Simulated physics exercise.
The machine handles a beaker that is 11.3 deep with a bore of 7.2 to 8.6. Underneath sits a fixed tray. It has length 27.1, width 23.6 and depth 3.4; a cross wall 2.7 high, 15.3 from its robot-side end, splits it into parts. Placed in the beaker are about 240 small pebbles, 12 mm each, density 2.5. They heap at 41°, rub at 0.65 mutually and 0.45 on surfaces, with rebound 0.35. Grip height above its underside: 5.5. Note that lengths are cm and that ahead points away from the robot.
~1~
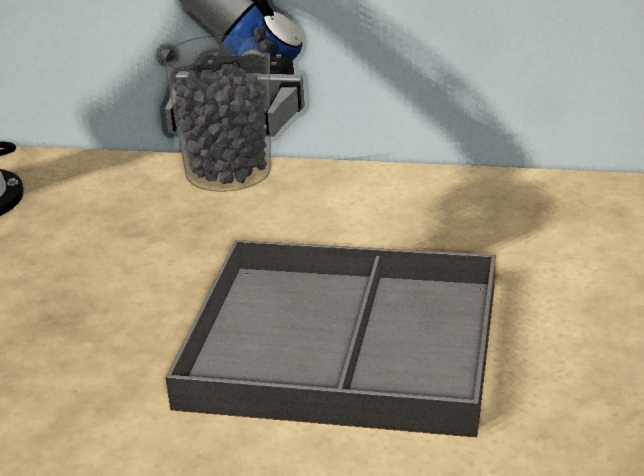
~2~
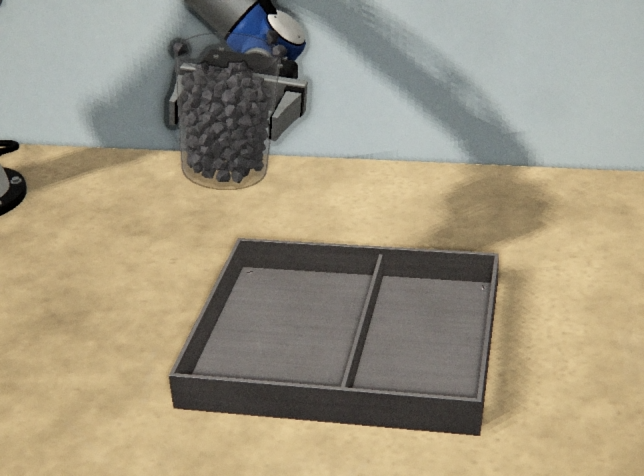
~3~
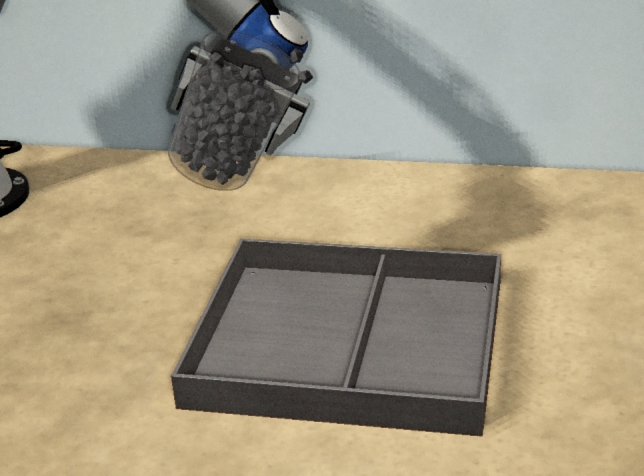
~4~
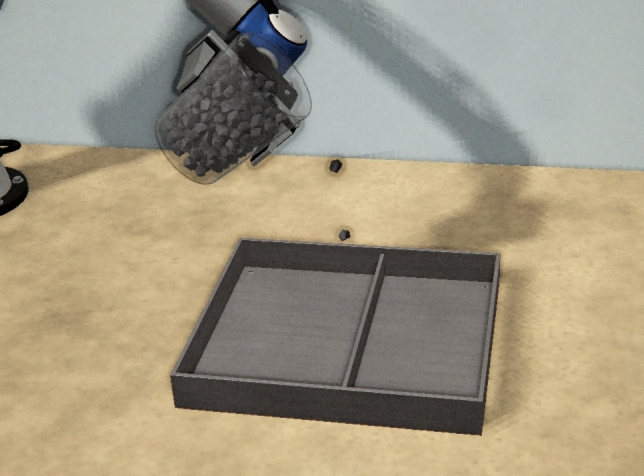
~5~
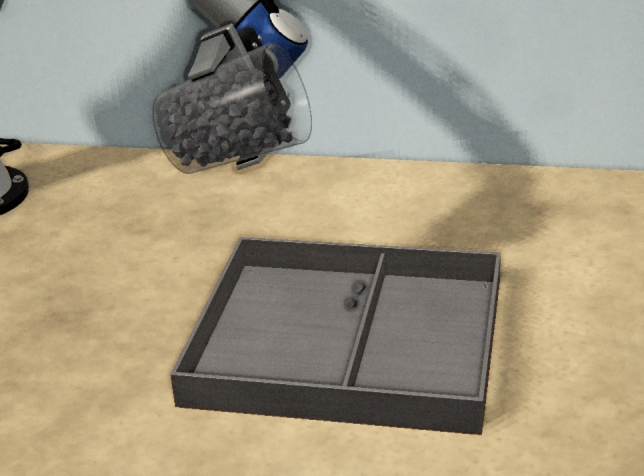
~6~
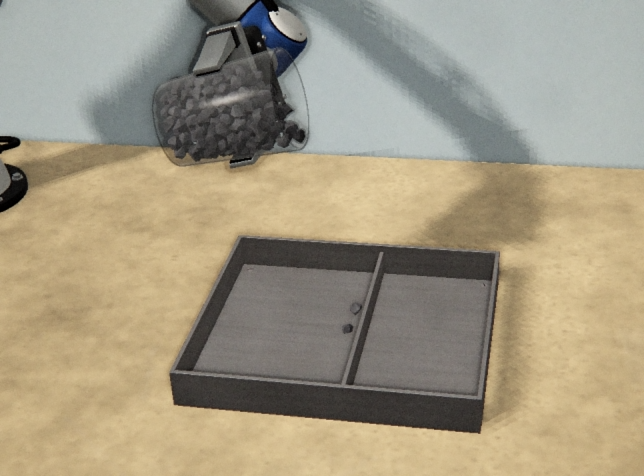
A robot gripper tilts a clear beaker of dark pebbles, and two drop into the divided tray.
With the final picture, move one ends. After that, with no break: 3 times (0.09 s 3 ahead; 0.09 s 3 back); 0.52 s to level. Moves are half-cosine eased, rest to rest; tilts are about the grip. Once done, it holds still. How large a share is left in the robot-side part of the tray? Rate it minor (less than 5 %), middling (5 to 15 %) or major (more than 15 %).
Middling, 5 to 15 %.
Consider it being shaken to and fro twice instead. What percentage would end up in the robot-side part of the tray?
About 10 per cent in that case.
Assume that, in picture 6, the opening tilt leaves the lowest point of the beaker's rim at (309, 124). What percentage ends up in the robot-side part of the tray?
Estimate: About 5 per cent.
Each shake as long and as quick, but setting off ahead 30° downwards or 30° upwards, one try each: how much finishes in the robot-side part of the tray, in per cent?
You'd get about 10 per cent with the first setting and about 15 per cent with the second.
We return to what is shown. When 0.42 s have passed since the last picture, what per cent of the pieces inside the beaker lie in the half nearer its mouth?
My estimate is near 45 per cent.
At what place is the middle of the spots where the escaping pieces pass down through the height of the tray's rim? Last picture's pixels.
About at (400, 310).
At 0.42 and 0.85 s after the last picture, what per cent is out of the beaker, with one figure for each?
Estimates in order: Close to 30, close to 45.
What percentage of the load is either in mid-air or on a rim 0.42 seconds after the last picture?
Reading at that time: Some 10 per cent.
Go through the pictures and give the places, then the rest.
In the first picture, the beaker middle at (223, 116), level; upper third of the load around (222, 93), from x 165 to 265, top at y 35; 245 in the beaker.
In the second picture, the beaker middle at (226, 114), tilted 7° forward; upper third of the load around (223, 92), from x 180 to 280, top at y 35.
In the third picture, the beaker middle at (229, 115), tilted 26° forward; upper third of the load around (227, 92), from x 180 to 305, top at y 55; 244 in the beaker, 1 in flight or on a rim.
In the fourth picture, the beaker middle at (229, 114), tilted 49° forward; upper third of the load around (230, 94), from x 170 to 345, top at y 60; 243 in the beaker, 2 in flight or on a rim.
In the fifth picture, the beaker middle at (230, 114), tilted 68° forward; upper third of the load around (229, 94), from x 170 to 360, top at y 70; 243 in the beaker, 2 in the robot-side part.
In the sixth picture, the beaker middle at (229, 112), tilted 75° forward; upper third of the load around (224, 92), from x 165 to 355, top at y 75; 243 in the beaker, 2 in the robot-side part.
Then, 0.42 s on, tilted 75° forward, highest piece 26 above the table; 170 in the beaker, 43 in the far-side part, 7 in the robot-side part, 25 in flight or on a rim.
Then, 0.85 s on, tilted 27° forward, highest piece 28 above the table; 140 in the beaker, 79 in the far-side part, 26 in the robot-side part.
Then, 1.26 s on, level, highest piece 28 above the table; 140 in the beaker, 79 in the far-side part, 26 in the robot-side part.
Then, 2.31 s on, level, highest piece 28 above the table; 140 in the beaker, 79 in the far-side part, 26 in the robot-side part.
In the end, 140 in the beaker, 79 in the far-side part, 26 in the robot-side part. That is 11 % in the robot-side part of the tray.
